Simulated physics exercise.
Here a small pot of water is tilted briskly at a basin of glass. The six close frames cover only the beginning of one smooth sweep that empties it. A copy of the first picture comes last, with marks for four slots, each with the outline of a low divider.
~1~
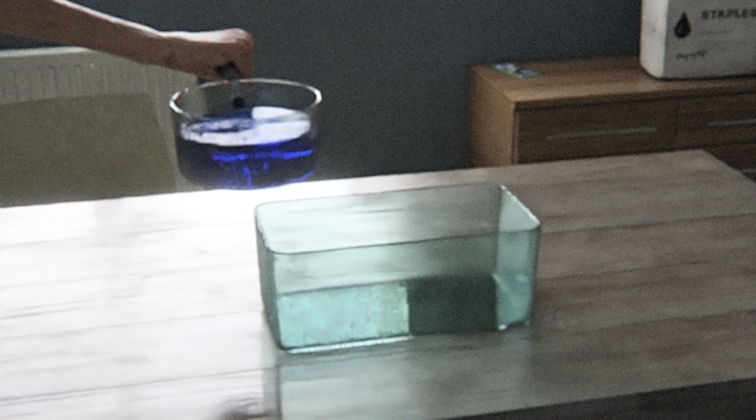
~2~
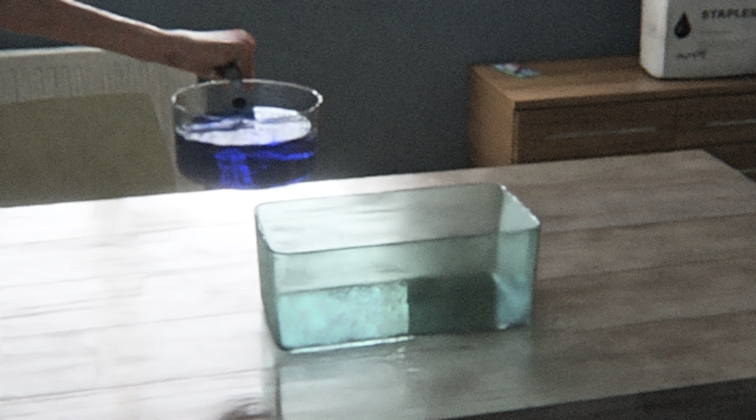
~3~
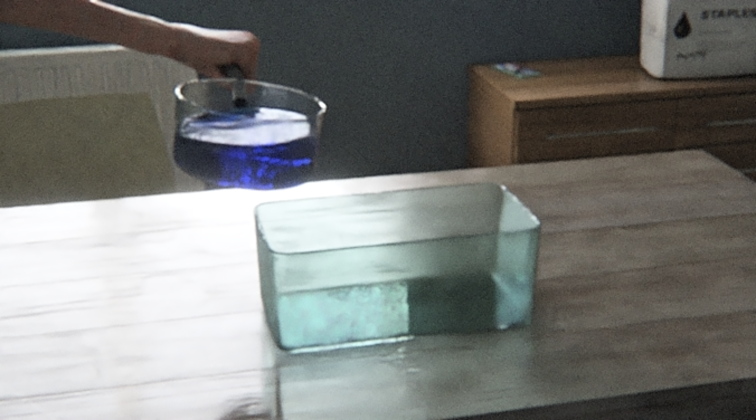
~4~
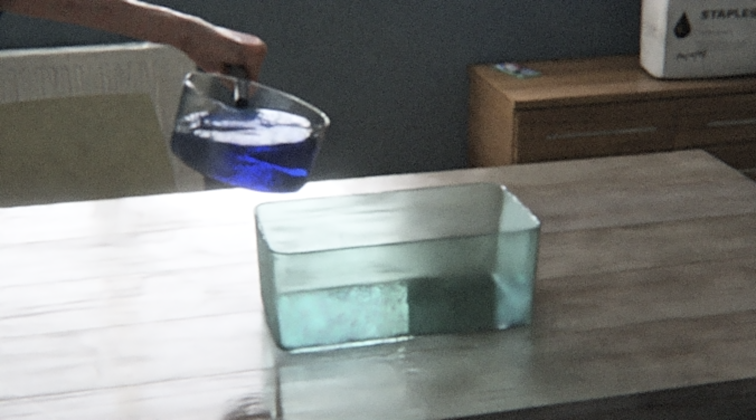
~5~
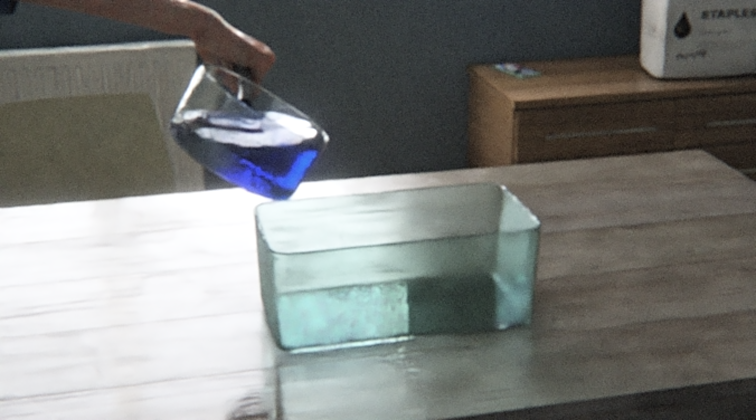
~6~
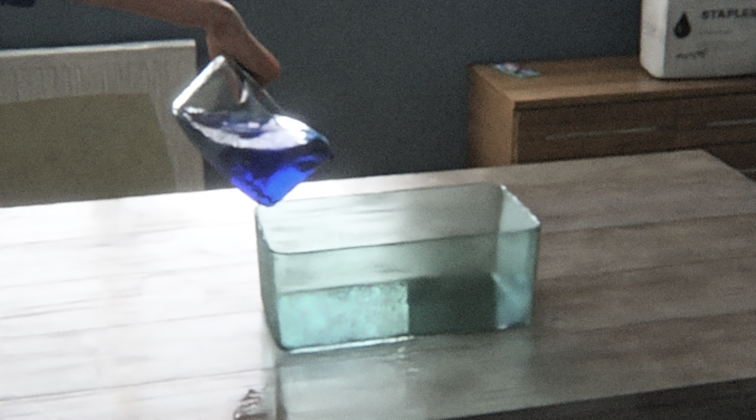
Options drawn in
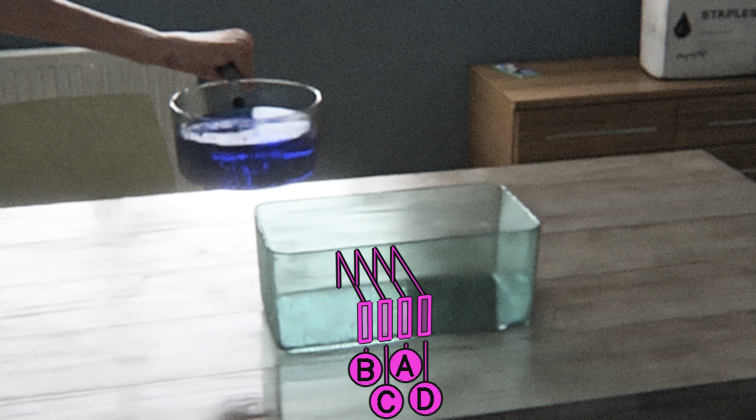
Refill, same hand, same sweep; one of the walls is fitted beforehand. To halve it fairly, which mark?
Go for B.
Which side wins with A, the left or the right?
The left one.
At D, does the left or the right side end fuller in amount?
The left one.
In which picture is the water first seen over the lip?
In picture 6.
On the marked copy, A at (406, 344); B at (366, 348); C at (386, 346); D at (425, 341).
With A, about 78 % ends left of the wall and 13 % right of it; 8 % is lost outside.
With B, about 51 % ends left of the wall and 45 % right of it; 4 % is lost outside.
With C, about 68 % ends left of the wall and 25 % right of it; 7 % is lost outside.
With D, about 73 % ends left of the wall and 16 % right of it; 11 % is lost outside.
